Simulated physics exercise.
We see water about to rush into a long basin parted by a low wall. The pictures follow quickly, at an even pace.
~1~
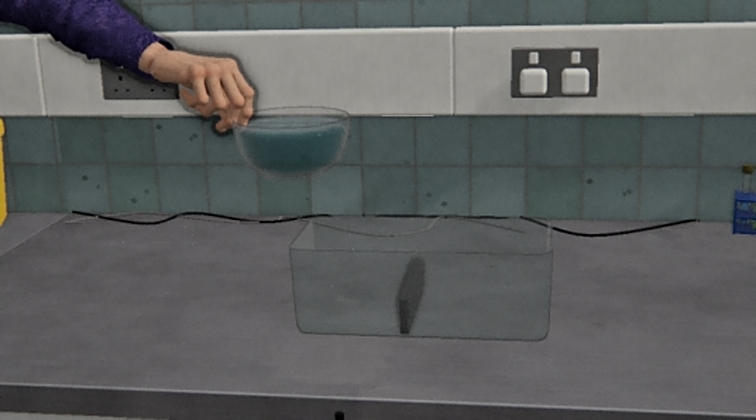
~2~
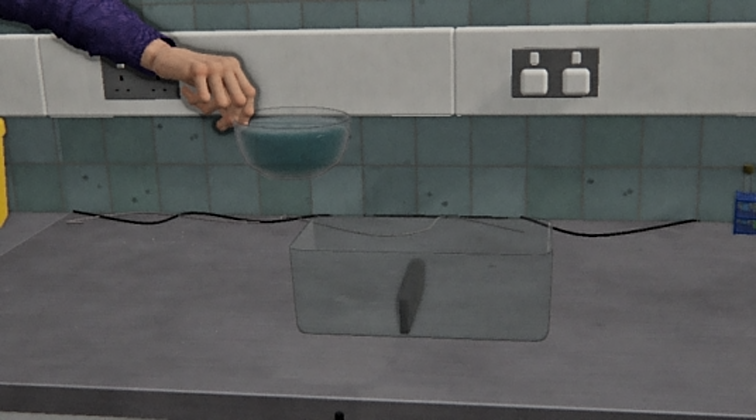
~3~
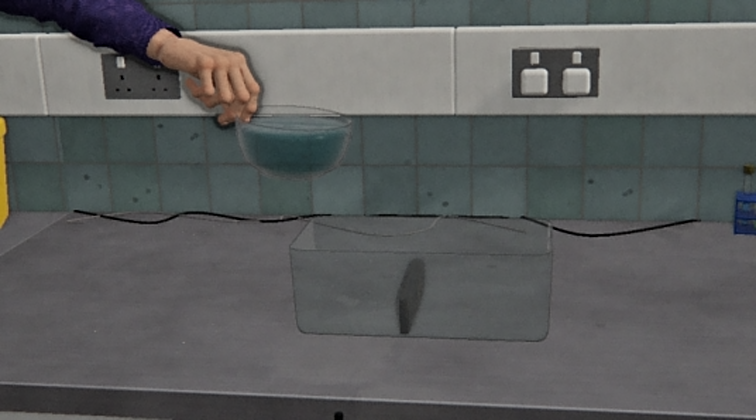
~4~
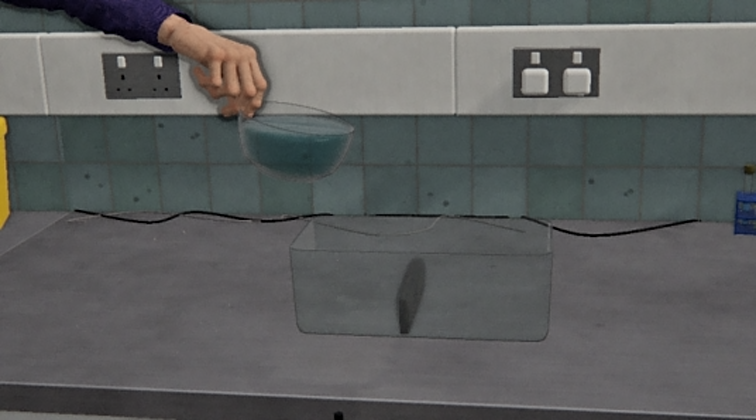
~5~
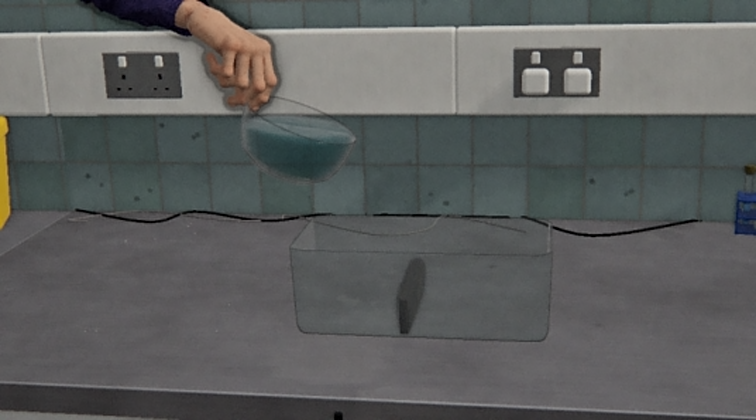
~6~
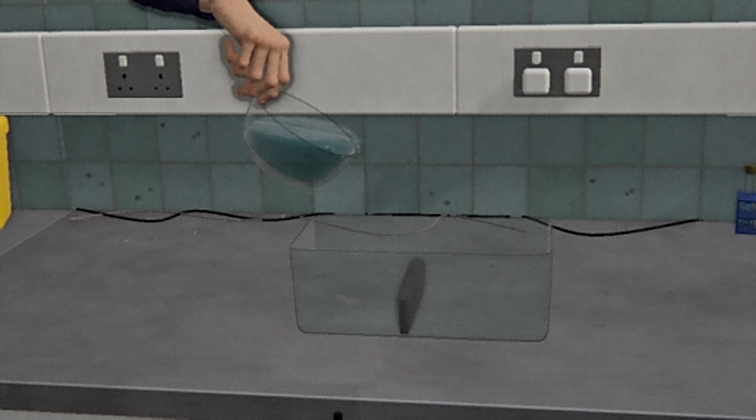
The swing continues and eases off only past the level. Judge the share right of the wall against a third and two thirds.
In the end under a third is right of the wall.
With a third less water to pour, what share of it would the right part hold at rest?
About 5 per cent.
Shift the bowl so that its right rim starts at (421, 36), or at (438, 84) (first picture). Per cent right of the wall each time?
About 80 and 85 per cent.
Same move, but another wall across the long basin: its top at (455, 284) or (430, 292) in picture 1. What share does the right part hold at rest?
In turn 15 and 25 in a hundred.
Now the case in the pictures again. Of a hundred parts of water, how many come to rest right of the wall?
Near 20 %.
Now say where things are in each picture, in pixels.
In the first frame, it leans 0°; its right rim is at (348, 118); the water meets the walls at (239, 125) and (347, 125); the long basin's rim runs from (301, 233) to (551, 237); the wall's top is at (411, 281).
In the second frame, it leans 2°; its right rim is at (349, 120); the water meets the walls at (240, 125) and (347, 126).
In the third frame, it leans 6°; its right rim is at (351, 125); the water meets the walls at (242, 123) and (350, 129).
In the fourth frame, it leans 13°; its right rim is at (353, 133); the water meets the walls at (245, 120) and (352, 131).
In the fifth frame, it leans 23°; its right rim is at (355, 143); the water meets the walls at (247, 121) and (355, 137); 2 per cent is over the edge.
In the sixth frame, it leans 34°; its right rim is at (354, 155); the water meets the walls at (249, 122) and (348, 144); 7 per cent is over the edge.
A moment on, the bowl is tipped on its side and 19 per cent is still to pour, 36 is left of the wall and 7 right of it.
Next, the bowl is tipped on its side and 3 per cent is still to pour, 76 is left of the wall and 12 right of it.
Then the bowl is tipped on its side and 0 per cent is still to pour, 73 is left of the wall and 17 right of it.
Later the bowl is tipped on its side and 0 per cent is still to pour, 73 is left of the wall and 19 right of it.
At rest 73 per cent lies left of the wall, 19 right of it and 8 outside.
